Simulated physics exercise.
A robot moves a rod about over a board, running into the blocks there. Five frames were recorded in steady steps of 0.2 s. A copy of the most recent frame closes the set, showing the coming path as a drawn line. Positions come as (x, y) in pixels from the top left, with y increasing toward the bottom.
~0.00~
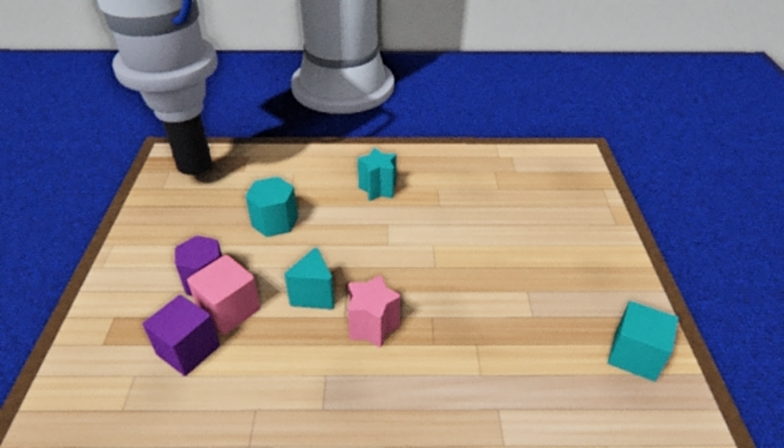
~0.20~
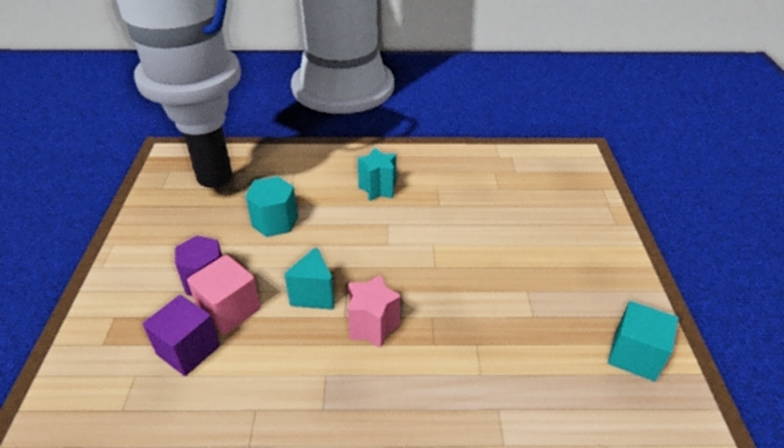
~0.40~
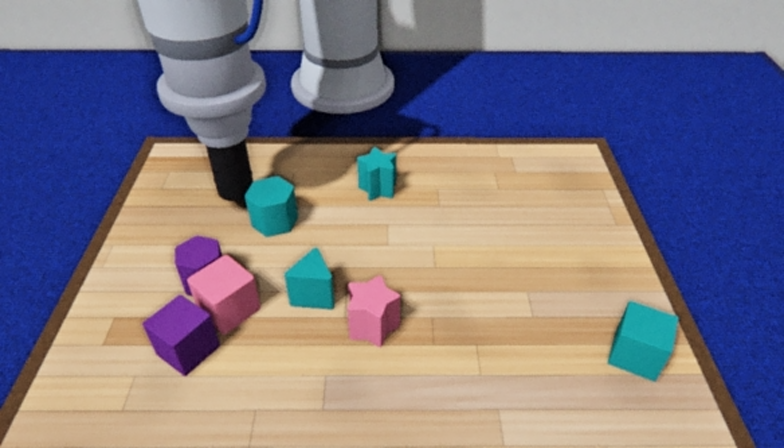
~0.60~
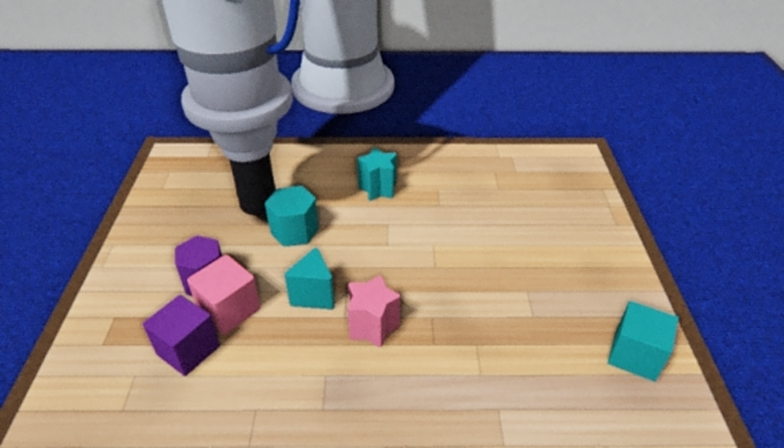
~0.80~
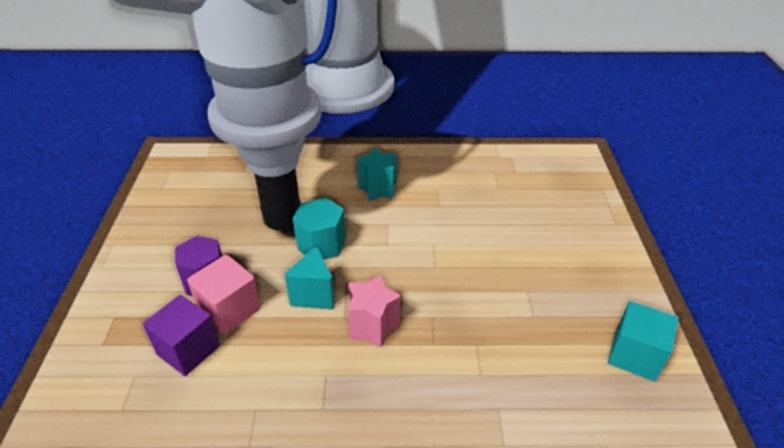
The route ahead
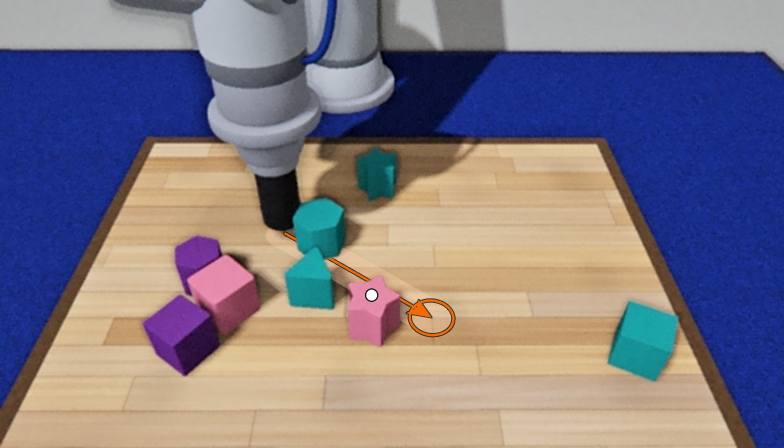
A light wooden board with a dark edge lies on a blue surface before a pale wall, seen from above at an angle by a still camera. Purple and pink blocks sit at left, a turquoise triangle and pink star near the middle, a turquoise star behind, and a turquoise cube at right. A grey robot arm moves its black rod rightward and nearer, pushing the turquoise hexagon a short way toward the triangle.
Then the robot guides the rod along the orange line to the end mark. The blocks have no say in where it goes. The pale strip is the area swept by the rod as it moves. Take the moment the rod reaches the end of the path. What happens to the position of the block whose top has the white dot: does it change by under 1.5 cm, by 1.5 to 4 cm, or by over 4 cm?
It ends under 1.5 cm away.
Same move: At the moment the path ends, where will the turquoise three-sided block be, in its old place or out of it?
It will remain on its spot.
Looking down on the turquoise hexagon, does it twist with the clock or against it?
Short answer: Counterclockwise.
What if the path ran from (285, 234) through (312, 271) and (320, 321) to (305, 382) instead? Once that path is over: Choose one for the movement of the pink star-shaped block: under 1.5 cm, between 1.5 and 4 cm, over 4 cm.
It ends under 1.5 cm away.
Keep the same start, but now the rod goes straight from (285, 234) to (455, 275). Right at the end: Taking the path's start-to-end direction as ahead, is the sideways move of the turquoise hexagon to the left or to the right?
It is displaced to the right.
Drawn move, in a line from (285, 234) to (432, 317); the dot is on the pink star-shaped block.
What follows on the original path. One third of the way, rod (329, 244); turquoise hexagon (371, 234).
Two thirds of the way, rod (378, 272); turquoise hexagon (421, 243), turned 40° anticlockwise.
At the end, rod (433, 303); turquoise three-sided block still; turquoise hexagon (432, 243), turned 60° anticlockwise; pink star-shaped block (375, 301), turned 25° clockwise.
